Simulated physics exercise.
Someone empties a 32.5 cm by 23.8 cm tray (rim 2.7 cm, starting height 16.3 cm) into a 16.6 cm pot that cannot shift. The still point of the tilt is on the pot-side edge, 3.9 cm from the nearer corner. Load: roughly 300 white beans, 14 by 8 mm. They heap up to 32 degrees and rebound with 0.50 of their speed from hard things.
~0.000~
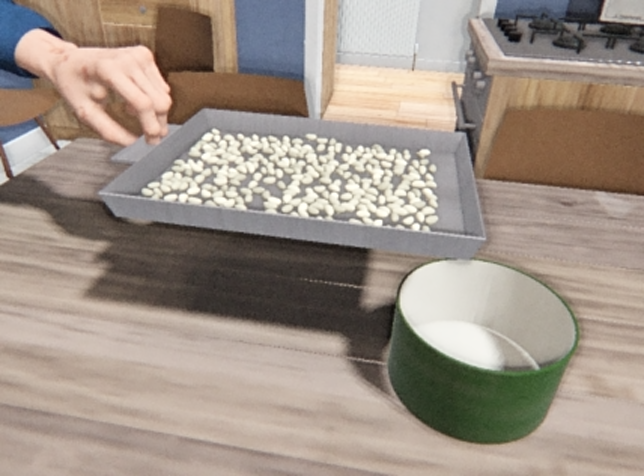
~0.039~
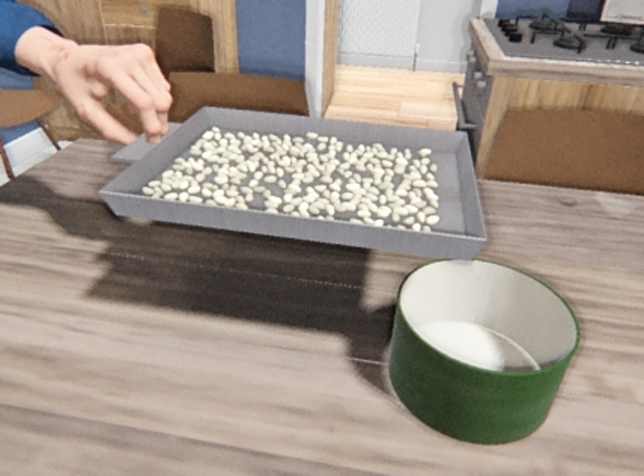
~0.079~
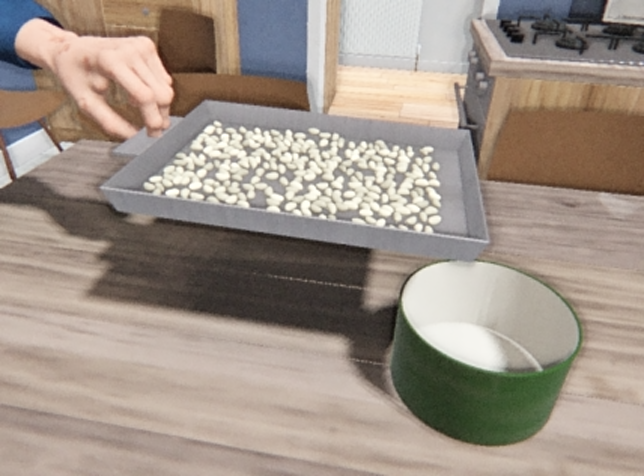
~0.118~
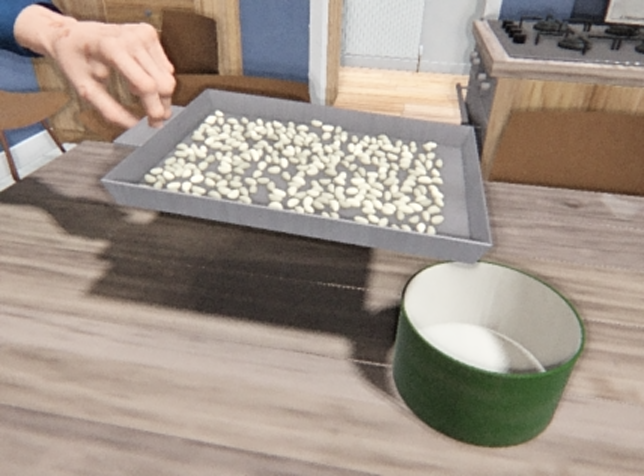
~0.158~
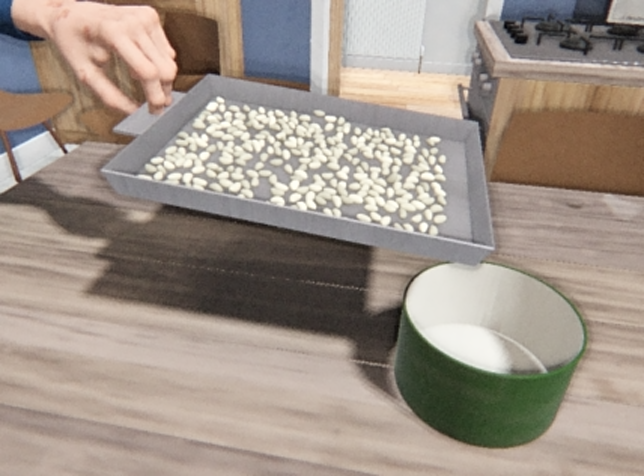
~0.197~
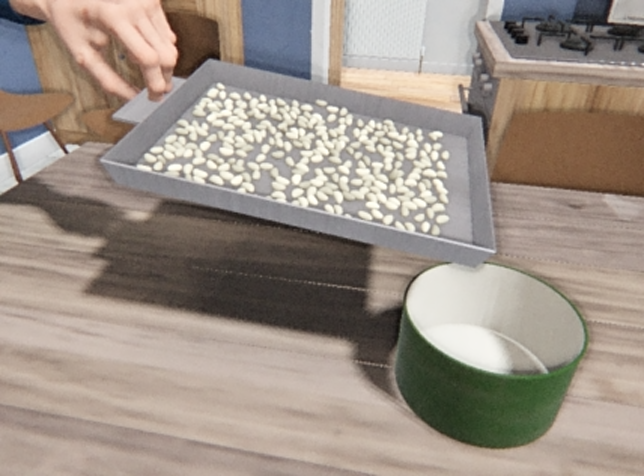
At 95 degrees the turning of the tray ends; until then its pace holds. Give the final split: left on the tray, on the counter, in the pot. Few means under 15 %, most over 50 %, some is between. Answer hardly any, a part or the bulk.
Tray hardly any, counter hardly any, pot the bulk.
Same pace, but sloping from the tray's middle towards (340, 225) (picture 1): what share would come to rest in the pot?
About 50 per cent.
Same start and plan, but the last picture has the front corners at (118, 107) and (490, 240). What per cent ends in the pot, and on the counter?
Pot 50, counter 50.
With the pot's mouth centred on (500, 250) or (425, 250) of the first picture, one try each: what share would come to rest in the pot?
About 0 and 0 per cent.
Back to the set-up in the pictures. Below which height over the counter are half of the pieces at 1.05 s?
Some 14 cm.
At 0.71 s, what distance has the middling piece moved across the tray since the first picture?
Roughly 11 cm.
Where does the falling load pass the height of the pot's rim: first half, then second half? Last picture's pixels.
At about (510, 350), then at (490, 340).
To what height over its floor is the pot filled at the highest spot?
About 3.5 cm.
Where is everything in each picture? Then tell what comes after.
In the first frame, tray tilt 0 degrees, front corners at (111, 190) and (475, 233); middle of the pieces at (298, 178); pot at (485, 307).
In the second frame, tray tilt 0 degrees, front corners at (112, 189) and (476, 234); middle of the pieces at (298, 177).
In the third frame, tray tilt 2 degrees, front corners at (113, 185) and (478, 236); middle of the pieces at (300, 174).
In the fourth frame, tray tilt 5 degrees, front corners at (114, 177) and (481, 238), lowest corner right front; middle of the pieces at (303, 169).
In the fifth frame, tray tilt 8 degrees, front corners at (114, 167) and (484, 241), lowest corner right front; middle of the pieces at (305, 162).
In the sixth frame, tray tilt 11 degrees, front corners at (113, 158) and (485, 244), lowest corner right front; middle of the pieces at (307, 155); pot at (492, 310). The tray's pace is about 80 degrees a second.
After 0.71 s, tilt 51 degrees; the tray holds 100 %, the pot 0 %.
After 1.05 s, tilt 77 degrees; the tray holds 50 %, the pot 35 %.
After 1.48 s, tilt 95 degrees; the tray holds 5 %, the pot 90 %.
At rest (2.4 s), tray 0 %, counter 10 %, pot 95 %.
